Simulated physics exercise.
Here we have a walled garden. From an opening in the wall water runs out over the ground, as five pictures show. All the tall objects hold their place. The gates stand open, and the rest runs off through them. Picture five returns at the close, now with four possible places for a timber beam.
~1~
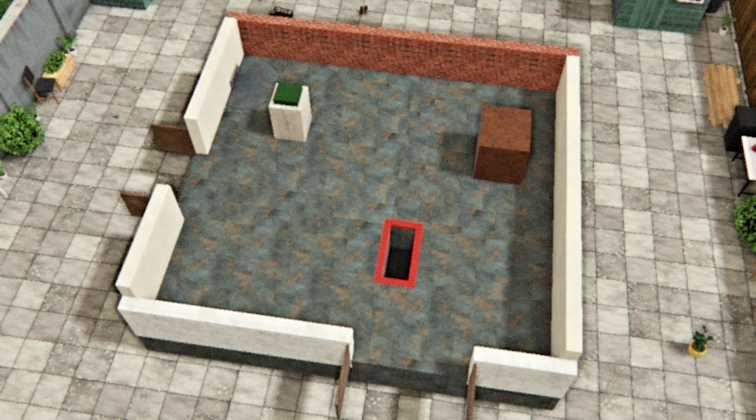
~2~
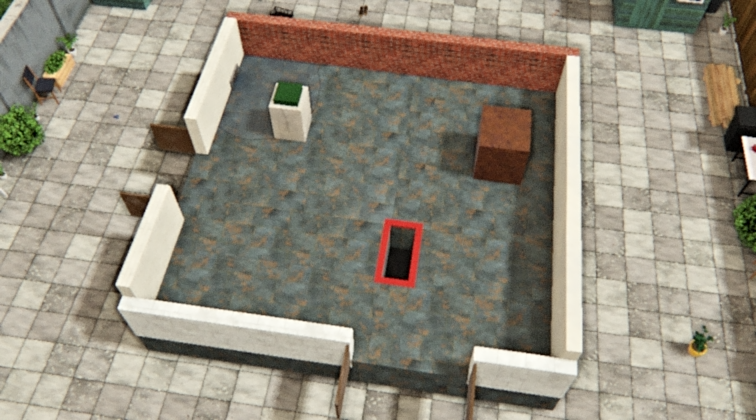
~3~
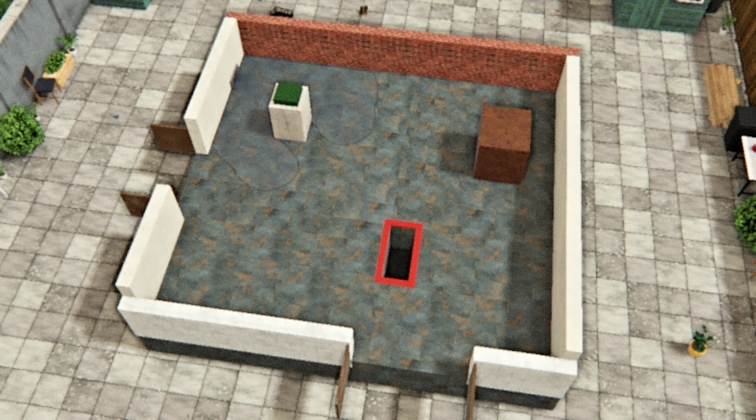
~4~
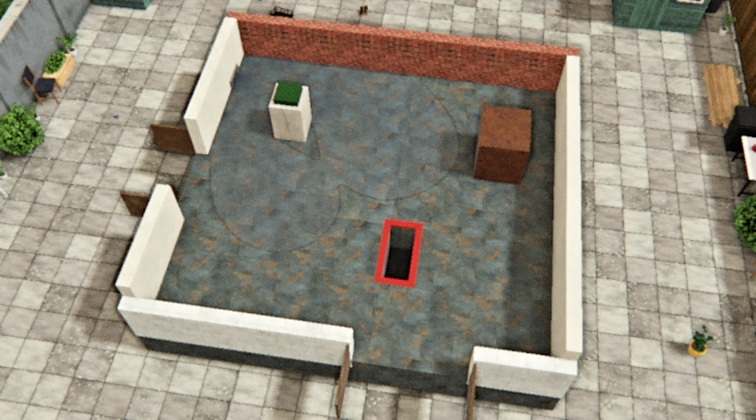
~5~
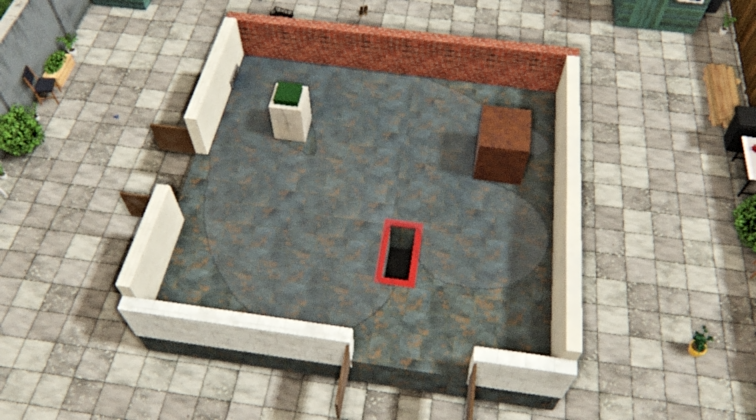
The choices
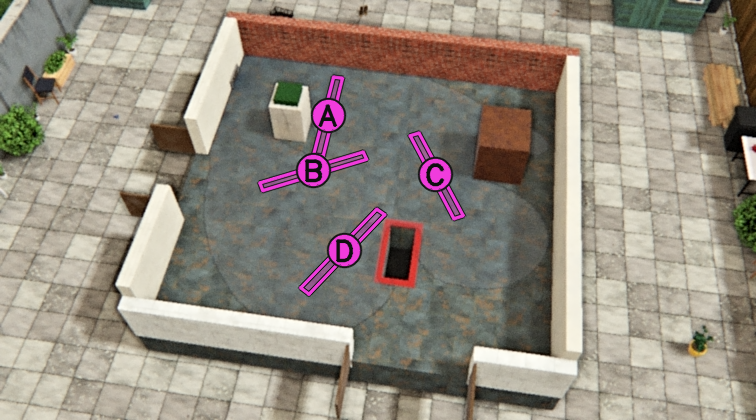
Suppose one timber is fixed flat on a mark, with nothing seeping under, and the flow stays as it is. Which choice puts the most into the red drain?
Take C.
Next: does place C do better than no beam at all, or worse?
Better.
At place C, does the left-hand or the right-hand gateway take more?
The right one.
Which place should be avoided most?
B it is.
On the marked copy, A from (318, 155) to (338, 77); B from (261, 186) to (364, 155); C from (414, 134) to (458, 217); D from (304, 291) to (380, 212).
Choosing A, about 15 % of the stream goes into the red drain, about 80 % out by the gates.
Choosing B, about 9 % of the stream goes into the red drain, about 90 % out by the gates.
Choosing C, about 27 % of the stream goes into the red drain, about 71 % out by the gates.
Choosing D, about 13 % of the stream goes into the red drain, about 85 % out by the gates.
